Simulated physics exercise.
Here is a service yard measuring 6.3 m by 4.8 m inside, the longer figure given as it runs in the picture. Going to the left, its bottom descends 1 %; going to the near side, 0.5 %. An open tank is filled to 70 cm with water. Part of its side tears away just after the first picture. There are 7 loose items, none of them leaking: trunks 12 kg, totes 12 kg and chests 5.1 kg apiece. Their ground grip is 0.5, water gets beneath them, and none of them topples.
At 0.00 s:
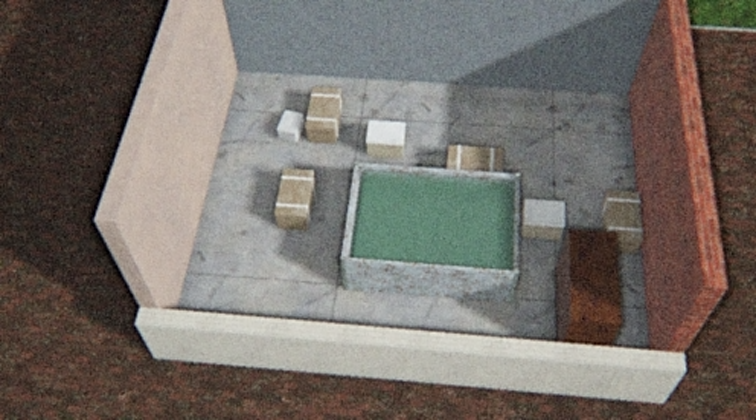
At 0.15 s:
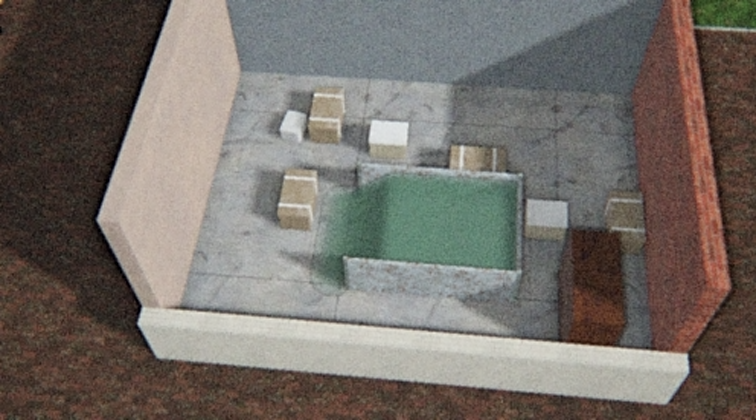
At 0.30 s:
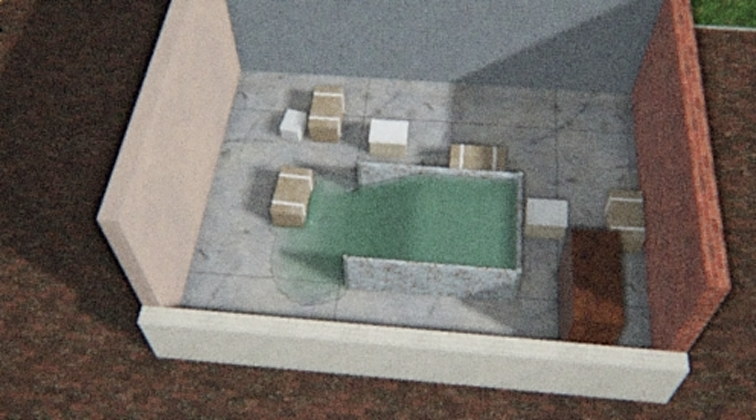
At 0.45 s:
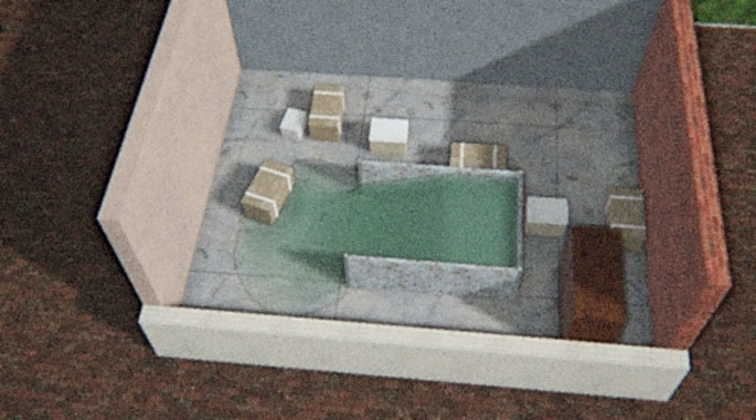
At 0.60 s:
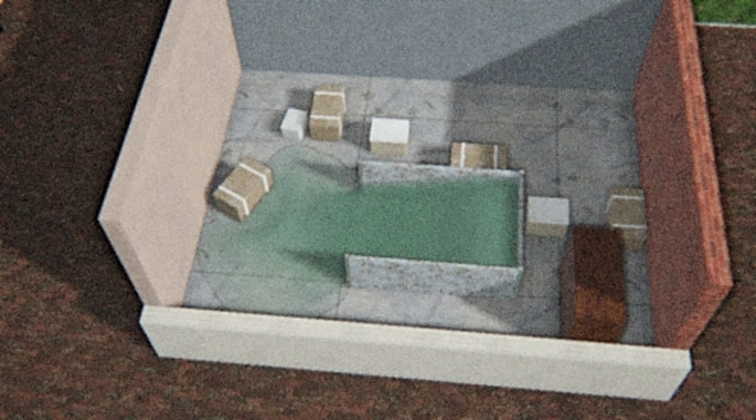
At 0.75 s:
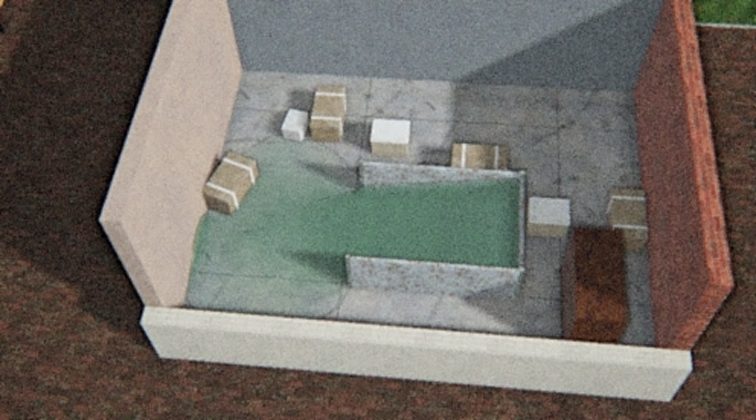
Green water poured out through the open left side of a tank in a walled yard, spread across the floor, and pushed a nearby box, turning it, toward the left wall while the others stayed put.
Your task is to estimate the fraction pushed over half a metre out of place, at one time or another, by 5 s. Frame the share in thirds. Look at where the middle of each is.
That comes to from one to two thirds.
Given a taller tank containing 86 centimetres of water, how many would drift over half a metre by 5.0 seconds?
That would make 5 of them.
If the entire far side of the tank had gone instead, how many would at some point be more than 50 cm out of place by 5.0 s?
6.
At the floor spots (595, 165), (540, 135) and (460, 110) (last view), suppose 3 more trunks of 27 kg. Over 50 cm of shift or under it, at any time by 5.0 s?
Within it, within it, beyond it.
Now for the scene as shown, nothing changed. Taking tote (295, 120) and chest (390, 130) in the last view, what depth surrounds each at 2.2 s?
Roughly 5 and 0 cm.
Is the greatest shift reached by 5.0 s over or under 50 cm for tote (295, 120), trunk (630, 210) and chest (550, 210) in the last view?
Result, in order: Overshooting / undershooting / undershooting.
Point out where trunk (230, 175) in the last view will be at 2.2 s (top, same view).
About (247, 78), give or take.
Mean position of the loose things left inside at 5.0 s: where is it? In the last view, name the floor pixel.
Somewhere near (483, 174).
After 1.1 s 1 of 7 are over 50 cm from their spots; 1 afloat.
After 2.2 s 1 of 7 are over 50 cm from their spots; 1 afloat.
After 3.5 s 2 of 7 are over 50 cm from their spots; 1 afloat.
After 5.0 s 4 of 7 are over 50 cm from their spots, and 4 have been at some point; 3 afloat.
